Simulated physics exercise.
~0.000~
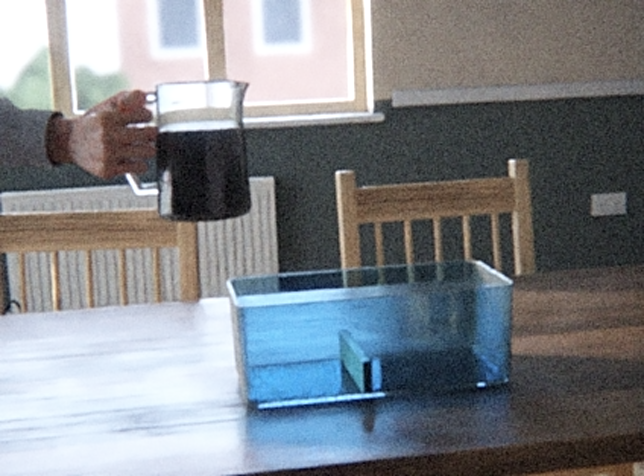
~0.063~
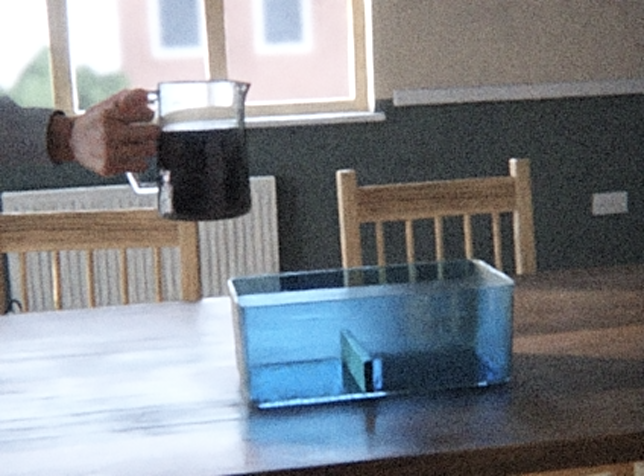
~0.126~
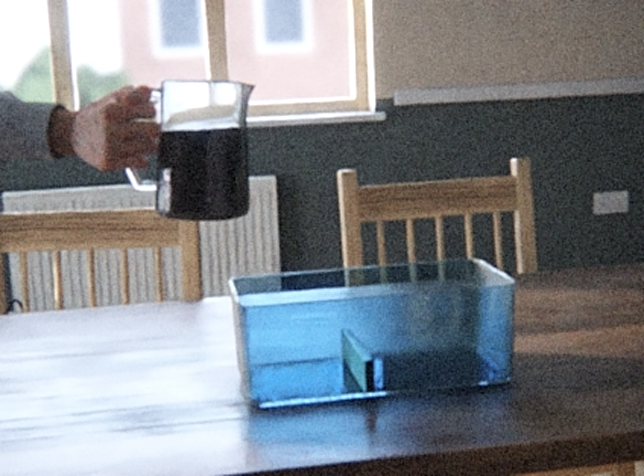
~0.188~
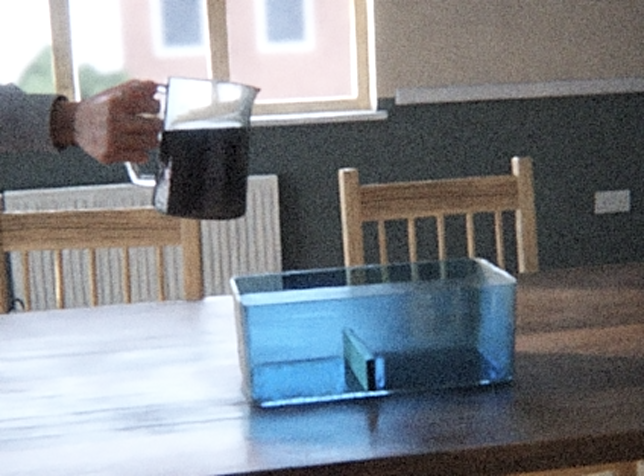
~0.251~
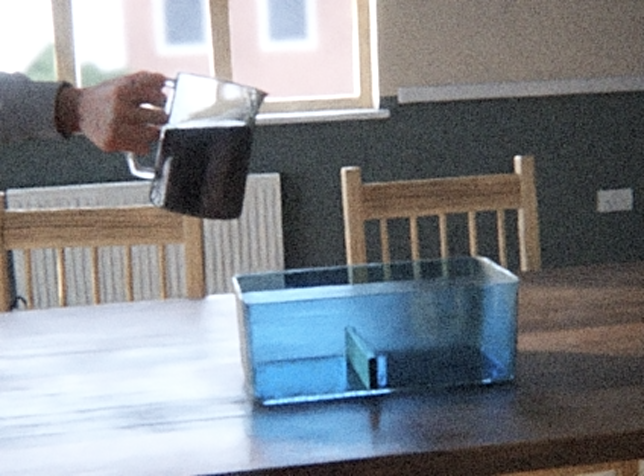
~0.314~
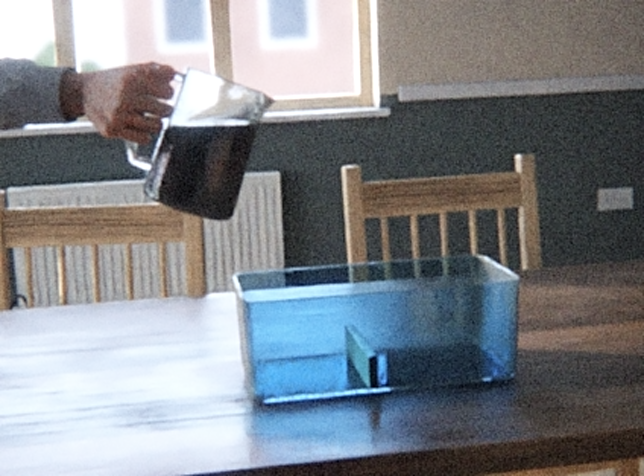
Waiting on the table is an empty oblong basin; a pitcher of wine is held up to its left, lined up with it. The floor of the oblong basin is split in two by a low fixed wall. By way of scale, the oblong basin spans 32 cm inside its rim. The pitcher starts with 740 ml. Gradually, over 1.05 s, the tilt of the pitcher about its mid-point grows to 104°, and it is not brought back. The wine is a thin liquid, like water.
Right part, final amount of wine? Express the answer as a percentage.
50 per cent.
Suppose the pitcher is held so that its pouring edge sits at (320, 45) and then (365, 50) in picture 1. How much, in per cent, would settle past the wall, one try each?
Around 85 per cent first, around 55 per cent next.
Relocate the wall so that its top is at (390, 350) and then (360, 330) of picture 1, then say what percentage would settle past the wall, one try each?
Roughly 15 per cent, then 15 per cent.
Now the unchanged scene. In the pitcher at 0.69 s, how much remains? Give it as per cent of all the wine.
Some 94 % of it is still there.
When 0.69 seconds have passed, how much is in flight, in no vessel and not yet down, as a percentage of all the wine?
Estimate: Some 6 % of the total.
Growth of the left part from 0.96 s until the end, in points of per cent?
34 %.
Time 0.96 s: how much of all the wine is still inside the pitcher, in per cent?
46 %.
Then, 0.69 s in, the tilt is 76° and 94 per cent is still to pour, 0 is left of the wall and 0 right of it.
Then, 0.96 s in, the tilt is 102° and 46 per cent is still to pour, 15 is left of the wall and 12 right of it.
Then, 1.24 s in, the tilt is 104° and 11 per cent is still to pour, 33 is left of the wall and 46 right of it.
Then, 1.55 s in, the tilt is 104° and 1 per cent is still to pour, 46 is left of the wall and 49 right of it.
Finally, 49 per cent lies left of the wall, 50 right of it and 1 outside.
